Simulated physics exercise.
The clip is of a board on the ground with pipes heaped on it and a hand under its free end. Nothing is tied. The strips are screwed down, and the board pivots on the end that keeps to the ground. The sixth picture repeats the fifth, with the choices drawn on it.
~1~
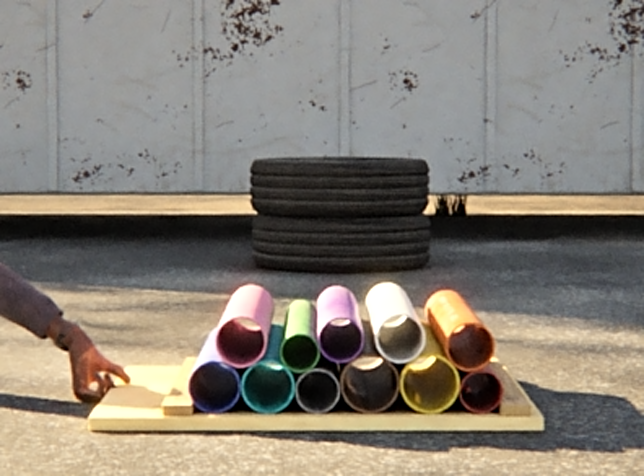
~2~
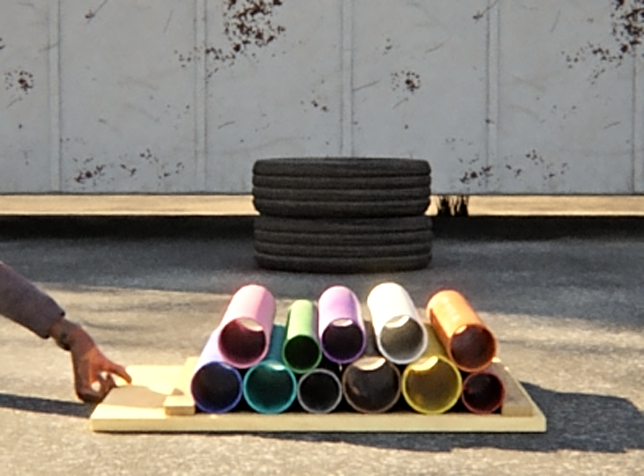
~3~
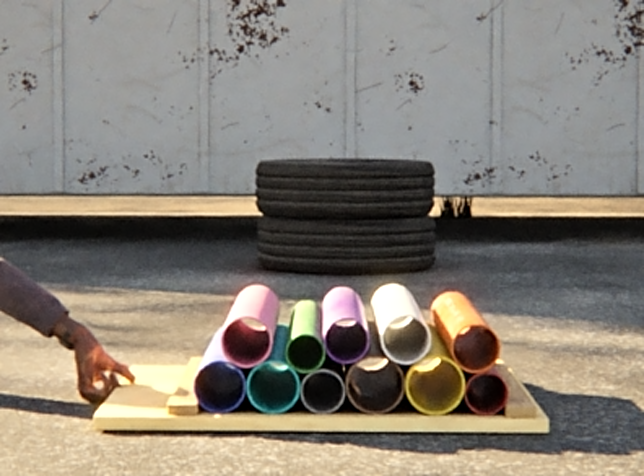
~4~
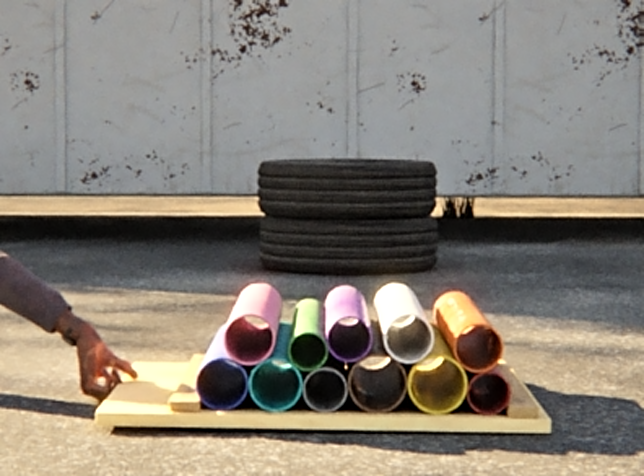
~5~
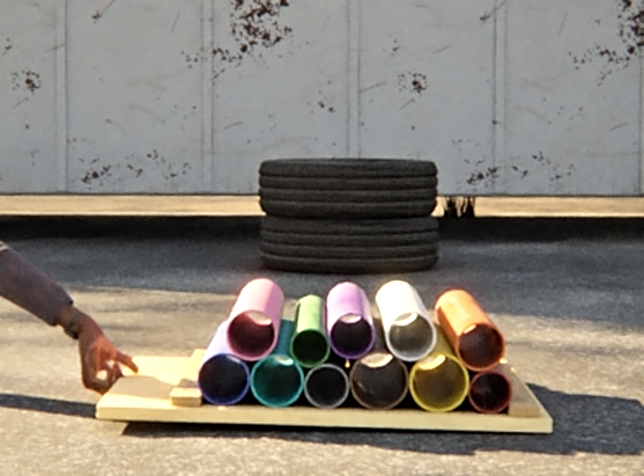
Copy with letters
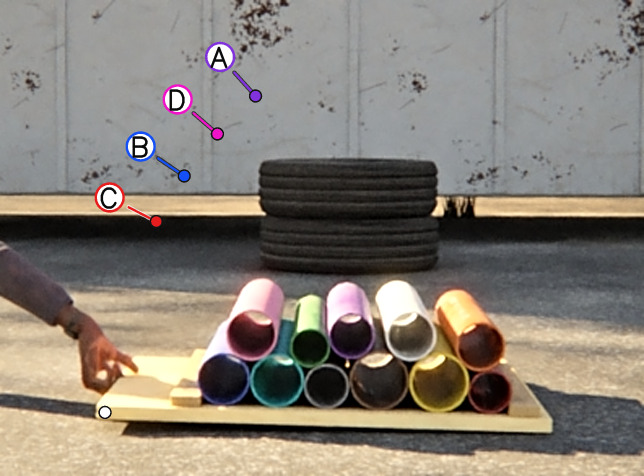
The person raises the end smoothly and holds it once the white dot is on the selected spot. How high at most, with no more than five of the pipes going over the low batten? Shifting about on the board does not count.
Stop at C.
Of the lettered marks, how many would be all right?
The number is one.
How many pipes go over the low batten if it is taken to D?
With D, eleven.
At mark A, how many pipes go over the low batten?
At A the number is eleven.
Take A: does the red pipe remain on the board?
No.
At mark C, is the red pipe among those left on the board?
Yes, with C.
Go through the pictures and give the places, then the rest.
In the first picture, orange pipe (470, 347); green pipe (300, 353); purple pipe (341, 340).
In the second picture, purple pipe (343, 340); pink pipe (243, 342).
In the third picture, board (322, 391); blue pipe (219, 387); turquoise pipe (273, 387); red pipe (486, 393).
In the fourth picture, board (324, 390); blue pipe (222, 384); turquoise pipe (275, 385).
In the fifth picture, board (325, 386); blue pipe (224, 379); turquoise pipe (277, 381).
On the copy, A at (255, 96); B at (184, 176); C at (156, 222); D at (217, 134); the white dot at (105, 413).
On C. First, board at 16°.
Then, board at 27°.
Finally, board at 27°, one over the low batten (orange).
By contrast, A eleven over the low batten; B eleven over the low batten; D eleven over the low batten.
